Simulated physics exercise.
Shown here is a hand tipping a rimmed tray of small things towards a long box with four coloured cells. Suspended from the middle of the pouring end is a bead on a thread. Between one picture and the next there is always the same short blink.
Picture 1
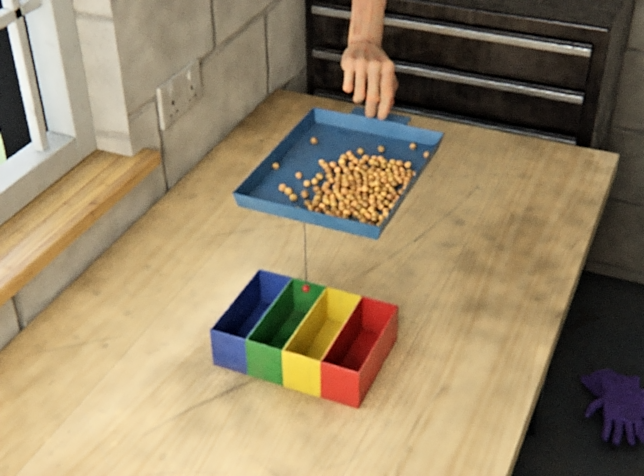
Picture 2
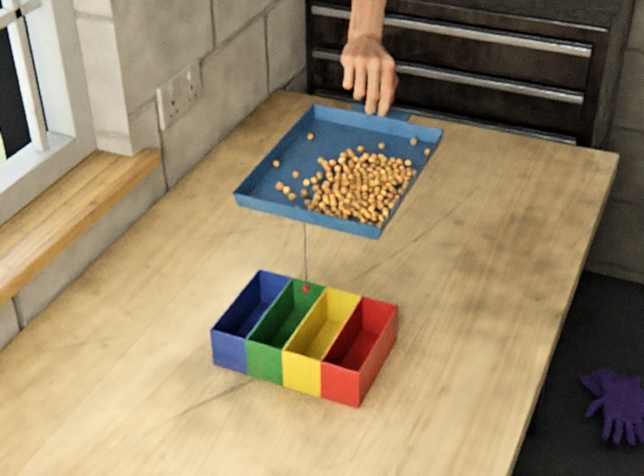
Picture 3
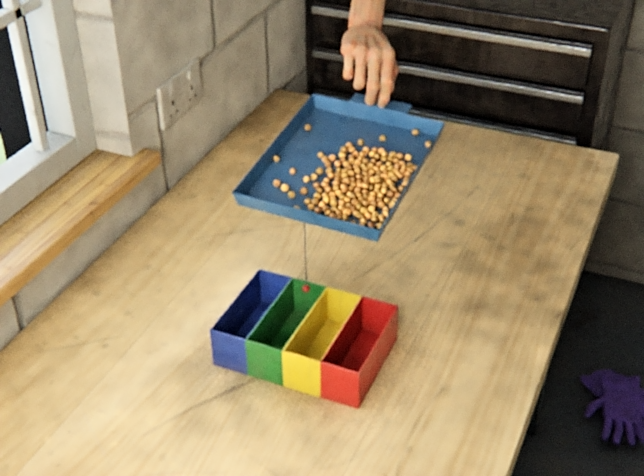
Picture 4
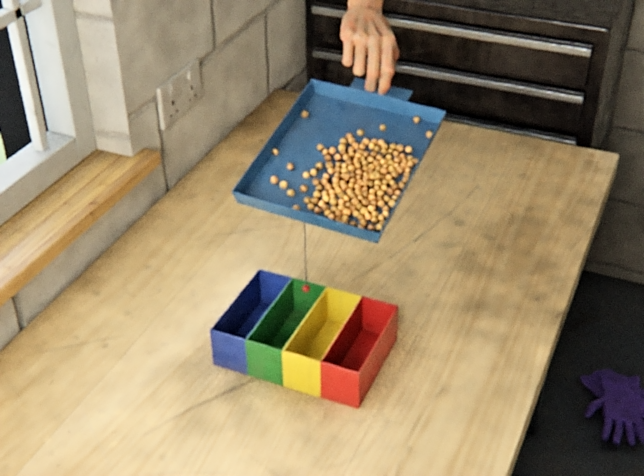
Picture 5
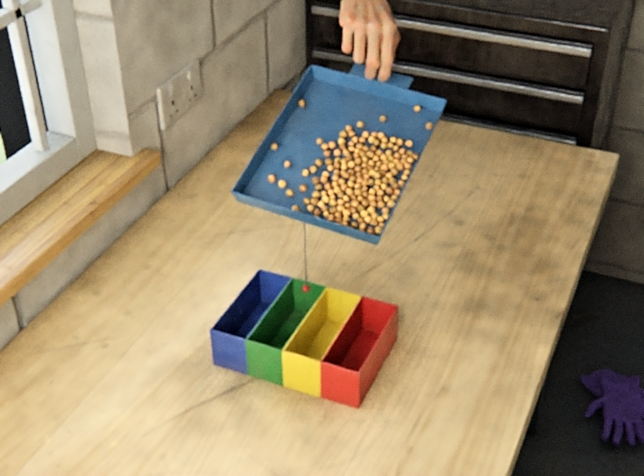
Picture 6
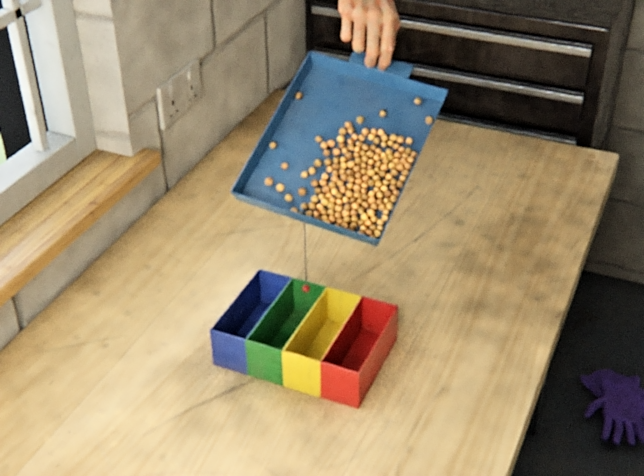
Blue tray of small round beads tilting steadily as a hand raises its far end above a box with four coloured cells.
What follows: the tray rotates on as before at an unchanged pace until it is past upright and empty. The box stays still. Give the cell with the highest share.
Highest share: The red cell.
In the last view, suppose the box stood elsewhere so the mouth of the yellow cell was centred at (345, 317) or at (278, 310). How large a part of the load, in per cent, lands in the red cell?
I'd expect some 50 percent, and then some 20 percent.
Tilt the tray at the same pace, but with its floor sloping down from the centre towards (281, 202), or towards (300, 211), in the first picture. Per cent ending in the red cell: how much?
About 0 and 0 per cent.
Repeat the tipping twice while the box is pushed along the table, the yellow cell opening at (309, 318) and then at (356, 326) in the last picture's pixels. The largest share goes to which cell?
Result 1: The cell in red; result 2: Yellow.
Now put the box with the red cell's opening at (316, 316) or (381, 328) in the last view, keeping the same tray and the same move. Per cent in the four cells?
About 20 in a hundred, then about 100 in a hundred.
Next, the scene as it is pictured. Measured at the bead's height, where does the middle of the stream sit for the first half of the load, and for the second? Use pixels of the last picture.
First close to (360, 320), next close to (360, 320).
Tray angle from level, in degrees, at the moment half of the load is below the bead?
Roughly 100 degrees of turn.
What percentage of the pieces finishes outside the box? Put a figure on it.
Some 10 percent of the load.
Shortly afterwards, tray tipped steeply; all but a few on the tray; a little falling or outside the box.
Next, tray tipped past a quarter turn; a little on the tray; near a third in the red cell; near a quarter in the yellow cell; only a few in the green cell; near a quarter falling or outside the box.
Some moments later, tray tipped past a quarter turn; near two thirds in the red cell; near a quarter in the yellow cell; only a few in the green cell; a little falling or outside the box.
In the end, tray tipped past a quarter turn; near two thirds in the red cell; near a quarter in the yellow cell; only a few in the green cell; none at all in the blue cell; a little outside the box.
